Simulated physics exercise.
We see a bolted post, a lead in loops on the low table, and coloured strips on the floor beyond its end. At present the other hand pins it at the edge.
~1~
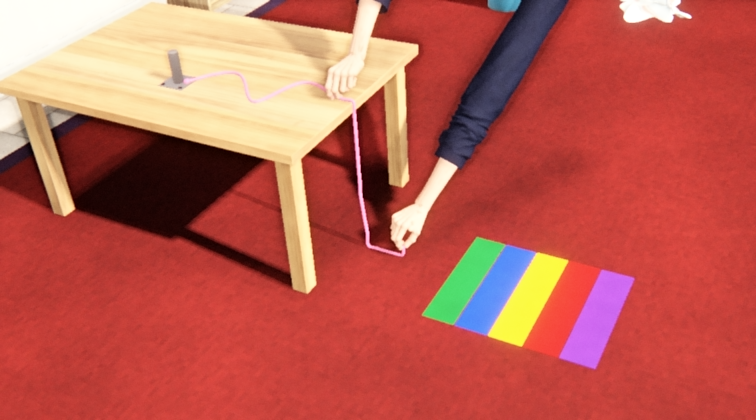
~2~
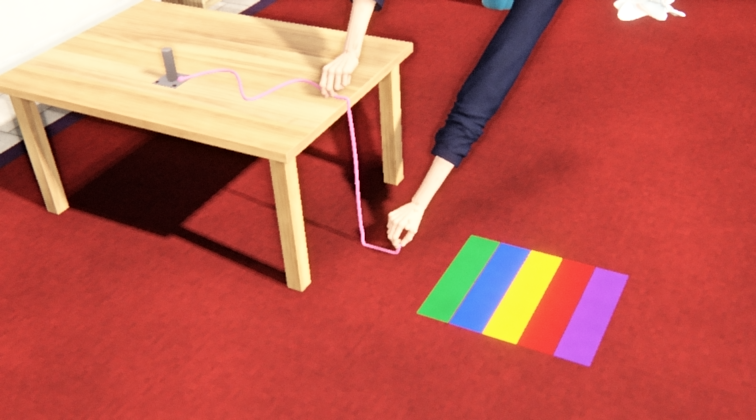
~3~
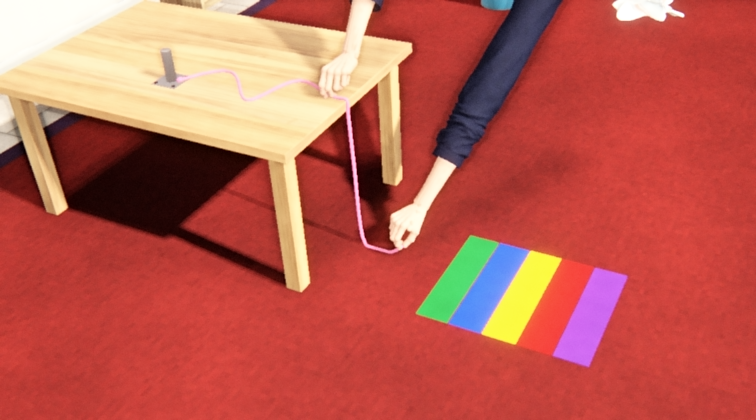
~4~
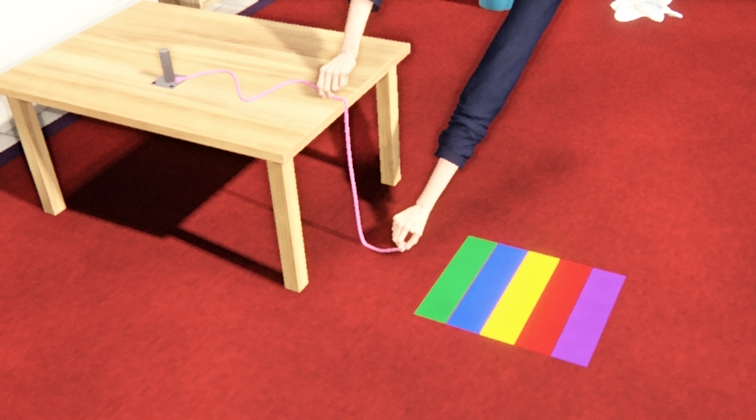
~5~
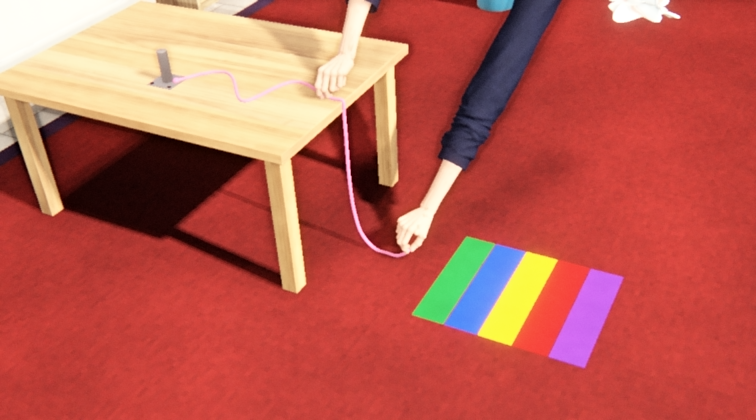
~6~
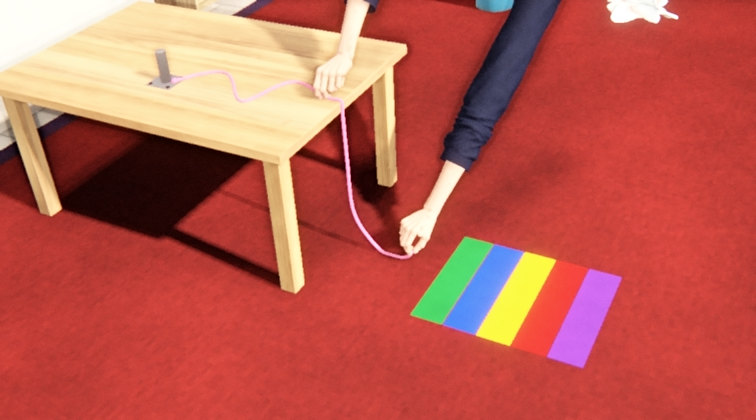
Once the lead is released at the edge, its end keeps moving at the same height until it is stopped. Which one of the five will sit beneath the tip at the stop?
The purple strip will.
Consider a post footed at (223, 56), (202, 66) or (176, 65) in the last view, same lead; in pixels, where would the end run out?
The spots are near (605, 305), (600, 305) and (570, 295).
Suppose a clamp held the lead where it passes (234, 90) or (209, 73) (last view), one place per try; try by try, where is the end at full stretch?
First try near (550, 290), second near (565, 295).
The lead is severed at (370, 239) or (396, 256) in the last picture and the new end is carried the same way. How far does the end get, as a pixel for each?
(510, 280) and (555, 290).
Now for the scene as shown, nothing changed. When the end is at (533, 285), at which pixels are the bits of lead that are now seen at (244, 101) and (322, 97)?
Positions: (286, 100) for the first, (358, 157) for the second.
Soon after, end near (533, 285); over yellow.
Then, end near (566, 294); over red.
At full stretch, end near (587, 300); over purple. It gets as far as the purple strip.
